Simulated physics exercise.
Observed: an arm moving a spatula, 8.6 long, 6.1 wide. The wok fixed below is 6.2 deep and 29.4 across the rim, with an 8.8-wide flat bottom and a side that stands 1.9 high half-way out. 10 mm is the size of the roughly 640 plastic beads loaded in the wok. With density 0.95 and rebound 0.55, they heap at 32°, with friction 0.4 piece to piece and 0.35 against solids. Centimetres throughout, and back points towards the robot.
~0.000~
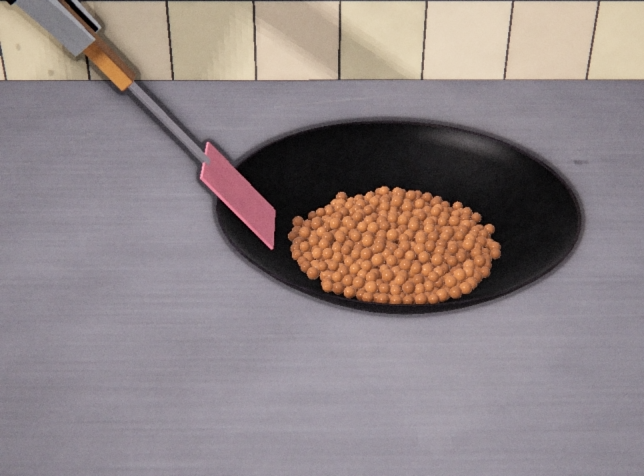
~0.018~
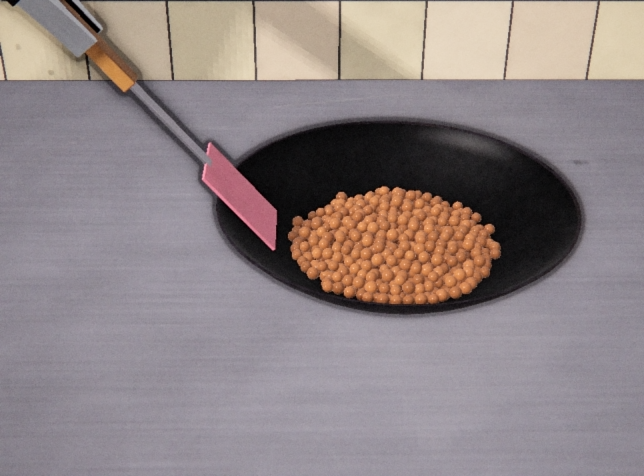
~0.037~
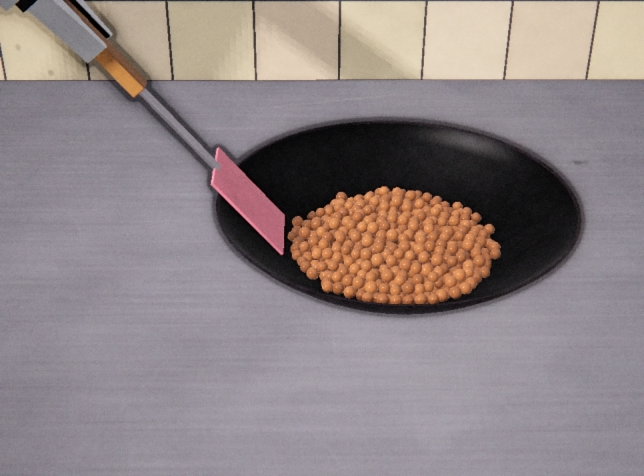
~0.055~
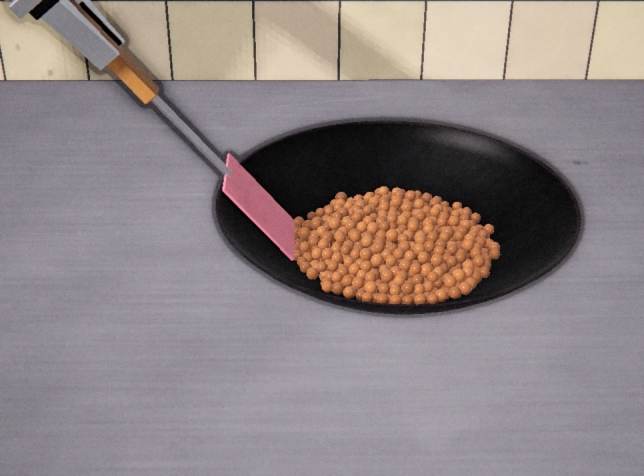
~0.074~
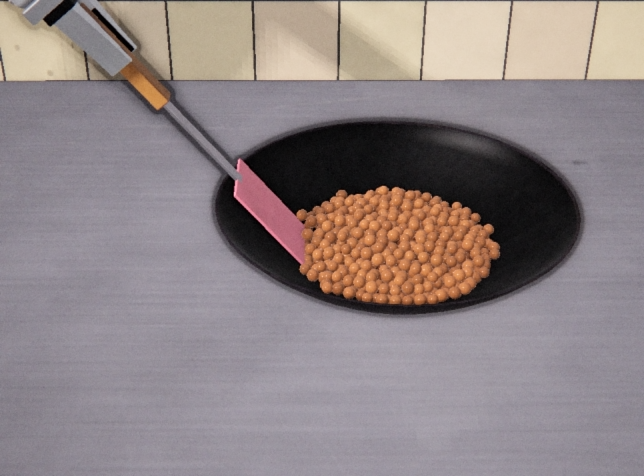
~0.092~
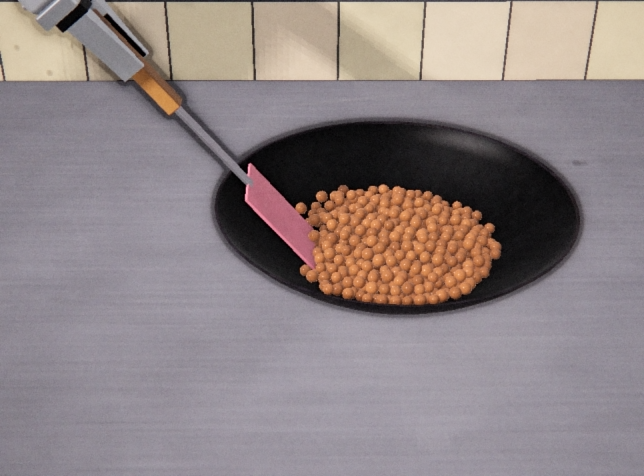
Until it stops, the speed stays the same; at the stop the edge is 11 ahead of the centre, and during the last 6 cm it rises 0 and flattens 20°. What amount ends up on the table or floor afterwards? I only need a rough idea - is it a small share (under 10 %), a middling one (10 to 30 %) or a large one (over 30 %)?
A small one, under 10 %.
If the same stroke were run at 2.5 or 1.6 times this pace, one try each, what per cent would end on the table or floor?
Some 30 and 15 per cent.
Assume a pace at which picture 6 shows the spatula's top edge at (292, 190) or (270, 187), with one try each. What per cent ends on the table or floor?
I'd estimate some 25 and 15 in a hundred.
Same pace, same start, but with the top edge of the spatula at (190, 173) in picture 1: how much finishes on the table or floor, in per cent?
I'd estimate close to 5 per cent.
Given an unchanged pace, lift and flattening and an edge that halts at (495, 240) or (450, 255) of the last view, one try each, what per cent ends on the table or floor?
I'd say roughly 0 per cent, then roughly 0 per cent.
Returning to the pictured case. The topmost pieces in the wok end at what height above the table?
About 7.5 centimetres.
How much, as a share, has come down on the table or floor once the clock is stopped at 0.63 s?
Close to 5 per cent of the load.
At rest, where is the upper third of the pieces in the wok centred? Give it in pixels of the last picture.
Pixel estimate: About (509, 221).
By 0.23 s, sloping 51°, highest piece 4 above the table; 643 in the wok.
By 0.37 s, sloping 45°, highest piece 6 above the table; 643 in the wok.
By 0.63 s, sloping 31°, highest piece 8 above the table; 599 in the wok, 42 on the table or floor, 2 on the blade or in flight.
By 1.68 s, sloping 31°, highest piece 7 above the table; 599 in the wok, 44 on the table or floor.
Final count, 599 in the wok, 44 on the table or floor. That is 7 % on the table or floor.
